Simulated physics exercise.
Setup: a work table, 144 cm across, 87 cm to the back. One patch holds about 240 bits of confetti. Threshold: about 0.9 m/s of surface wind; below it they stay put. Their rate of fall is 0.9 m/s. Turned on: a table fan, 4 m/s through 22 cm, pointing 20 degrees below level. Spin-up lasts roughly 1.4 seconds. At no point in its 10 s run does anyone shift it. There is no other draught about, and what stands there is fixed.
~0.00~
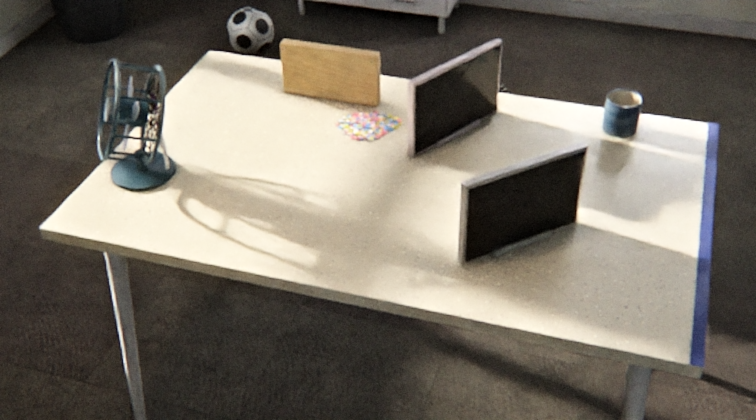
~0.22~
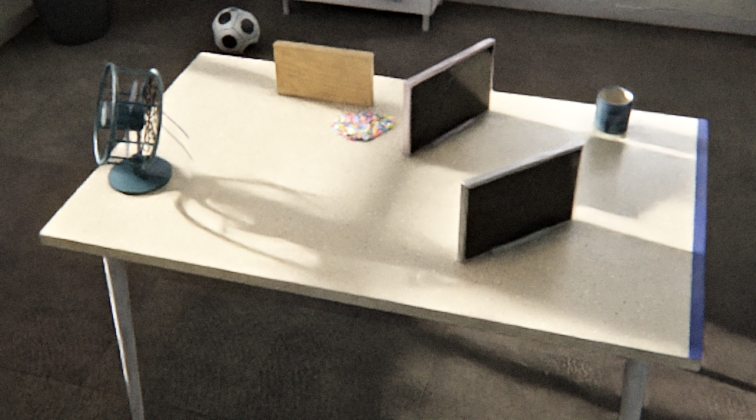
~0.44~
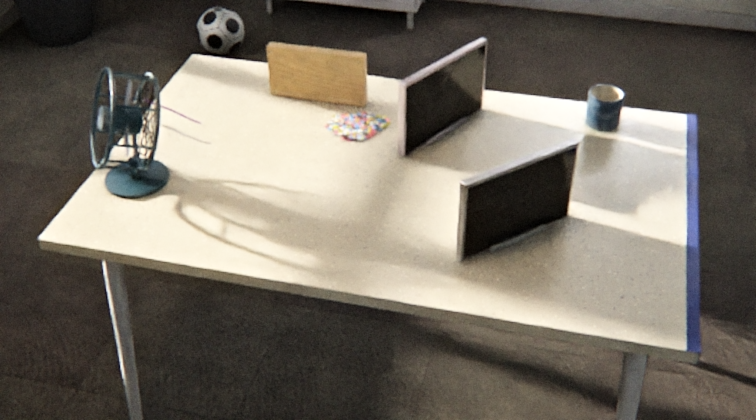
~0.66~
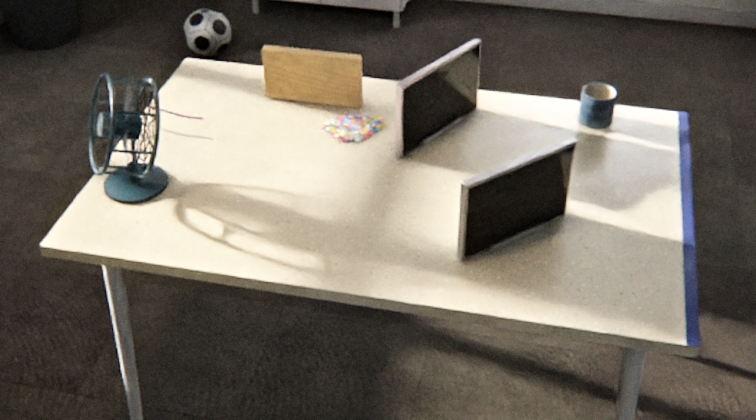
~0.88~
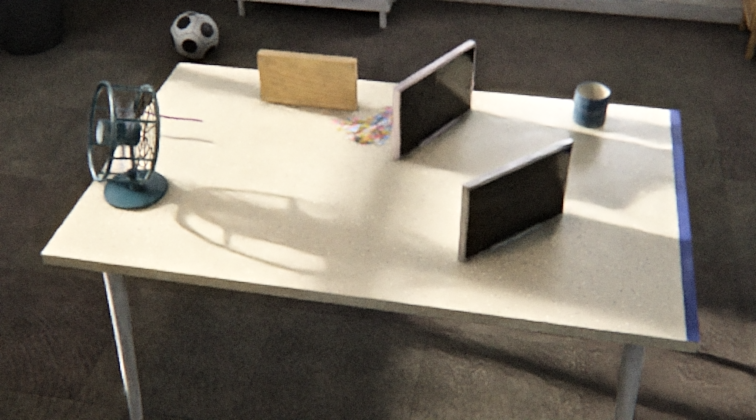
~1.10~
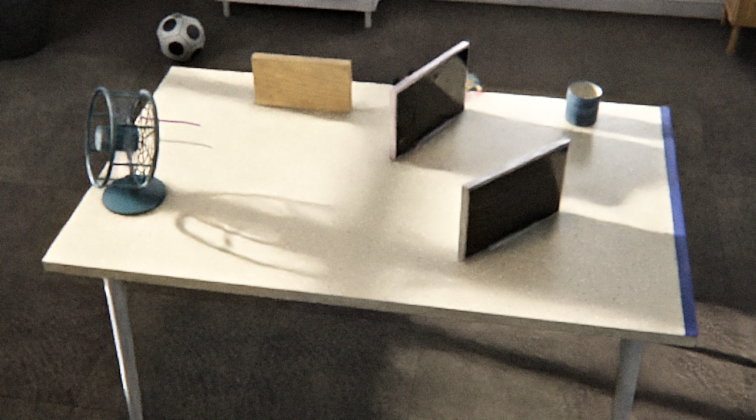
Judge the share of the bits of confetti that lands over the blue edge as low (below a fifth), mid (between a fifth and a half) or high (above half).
Low - below a fifth.
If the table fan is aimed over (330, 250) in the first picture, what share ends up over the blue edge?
With that aim, I'd expect around 0 in a hundred.
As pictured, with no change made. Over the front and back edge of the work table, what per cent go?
About 0 per cent front and 100 per cent back.
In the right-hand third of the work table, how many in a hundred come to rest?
Roughly 0 in a hundred.
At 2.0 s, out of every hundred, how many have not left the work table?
Reading: About 0 %.
After 2.0 s, 0 % are over the blue edge; 100 % have settled or left.
After 3.2 s, 0 % are over the blue edge; 100 % have settled or left.
After 5.5 s, 0 % are over the blue edge; 100 % have settled or left.
After 10.0 s, at the end, 0 % are over the blue edge.
